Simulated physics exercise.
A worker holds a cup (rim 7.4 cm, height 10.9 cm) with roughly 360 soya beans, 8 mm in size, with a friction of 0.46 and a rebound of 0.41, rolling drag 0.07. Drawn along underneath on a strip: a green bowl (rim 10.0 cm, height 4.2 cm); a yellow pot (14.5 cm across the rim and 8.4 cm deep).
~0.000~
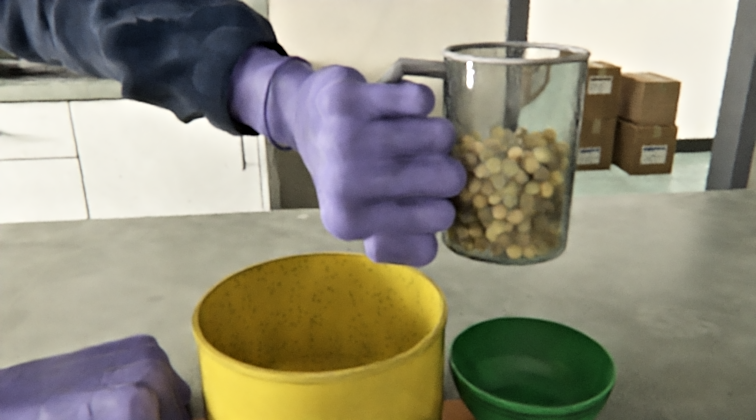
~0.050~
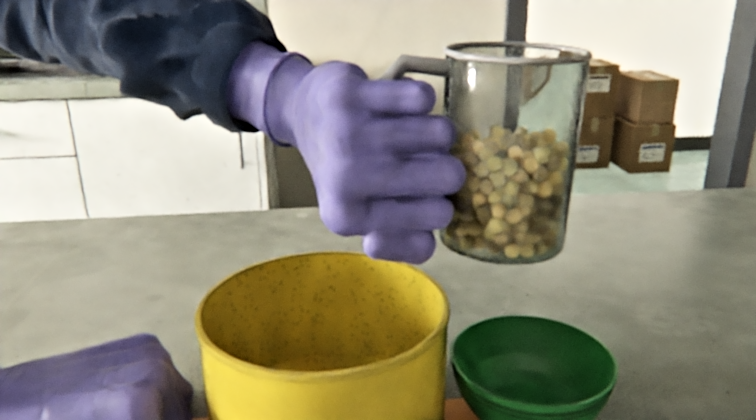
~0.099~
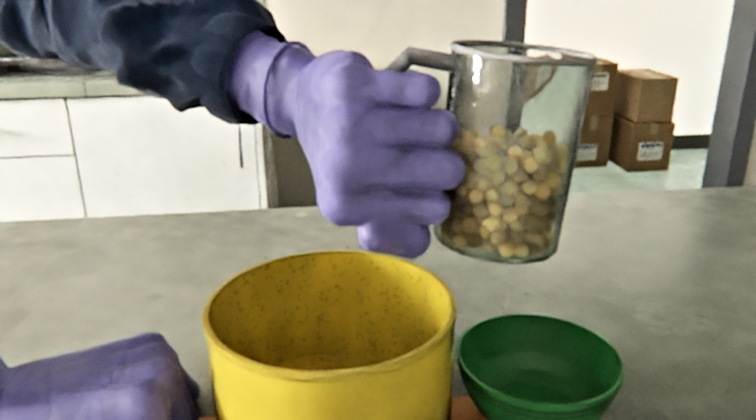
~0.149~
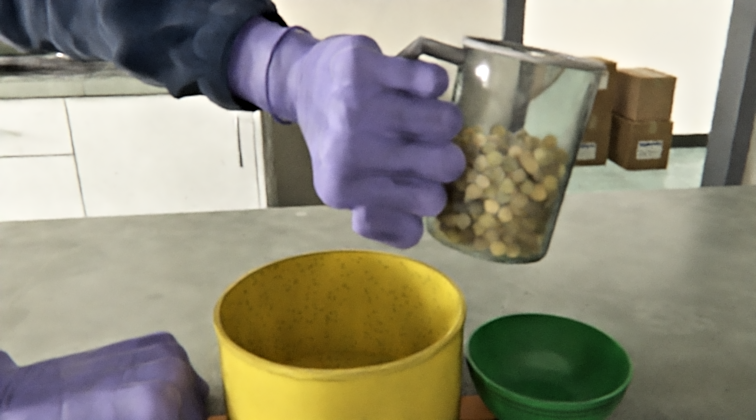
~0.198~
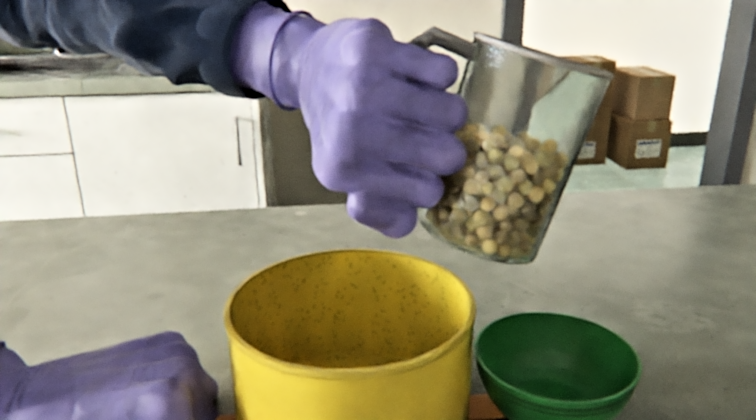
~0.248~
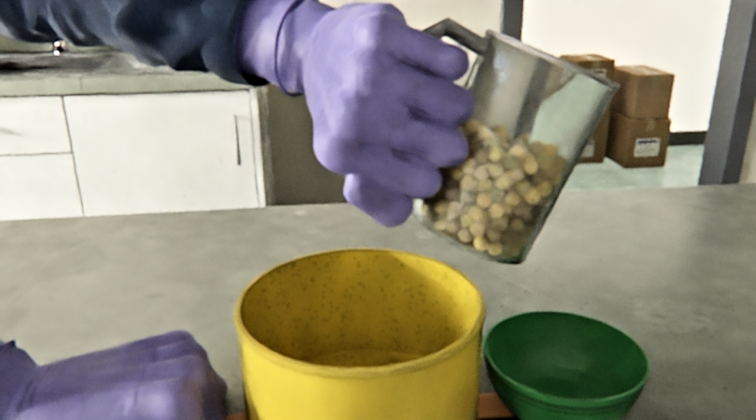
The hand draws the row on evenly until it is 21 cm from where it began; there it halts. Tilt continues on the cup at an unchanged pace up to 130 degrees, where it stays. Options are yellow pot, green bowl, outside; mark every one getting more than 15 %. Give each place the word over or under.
Place by place - yellow pot: Over; green bowl: Under; outside: Under.
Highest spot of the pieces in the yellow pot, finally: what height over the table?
Roughly 3.5 cm.
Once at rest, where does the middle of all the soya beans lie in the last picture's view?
Look near (669, 377) in the final view.
After 0.86 s, tilt 97 degrees; cup 100 %; middle of all pieces on or above the table near (480, 163).
After 1.36 s, tilt 130 degrees; yellow pot 95 %; middle of all pieces on or above the table near (597, 367).
After 1.83 s, tilt 130 degrees; yellow pot 95 %; middle of all pieces on or above the table near (657, 374).
After 2.28 s, tilt 130 degrees; yellow pot 95 %; middle of all pieces on or above the table near (665, 374).
By 2.5 s all is still; green bowl 5 %, cup 0 %, outside 0 %, yellow pot 95 %.
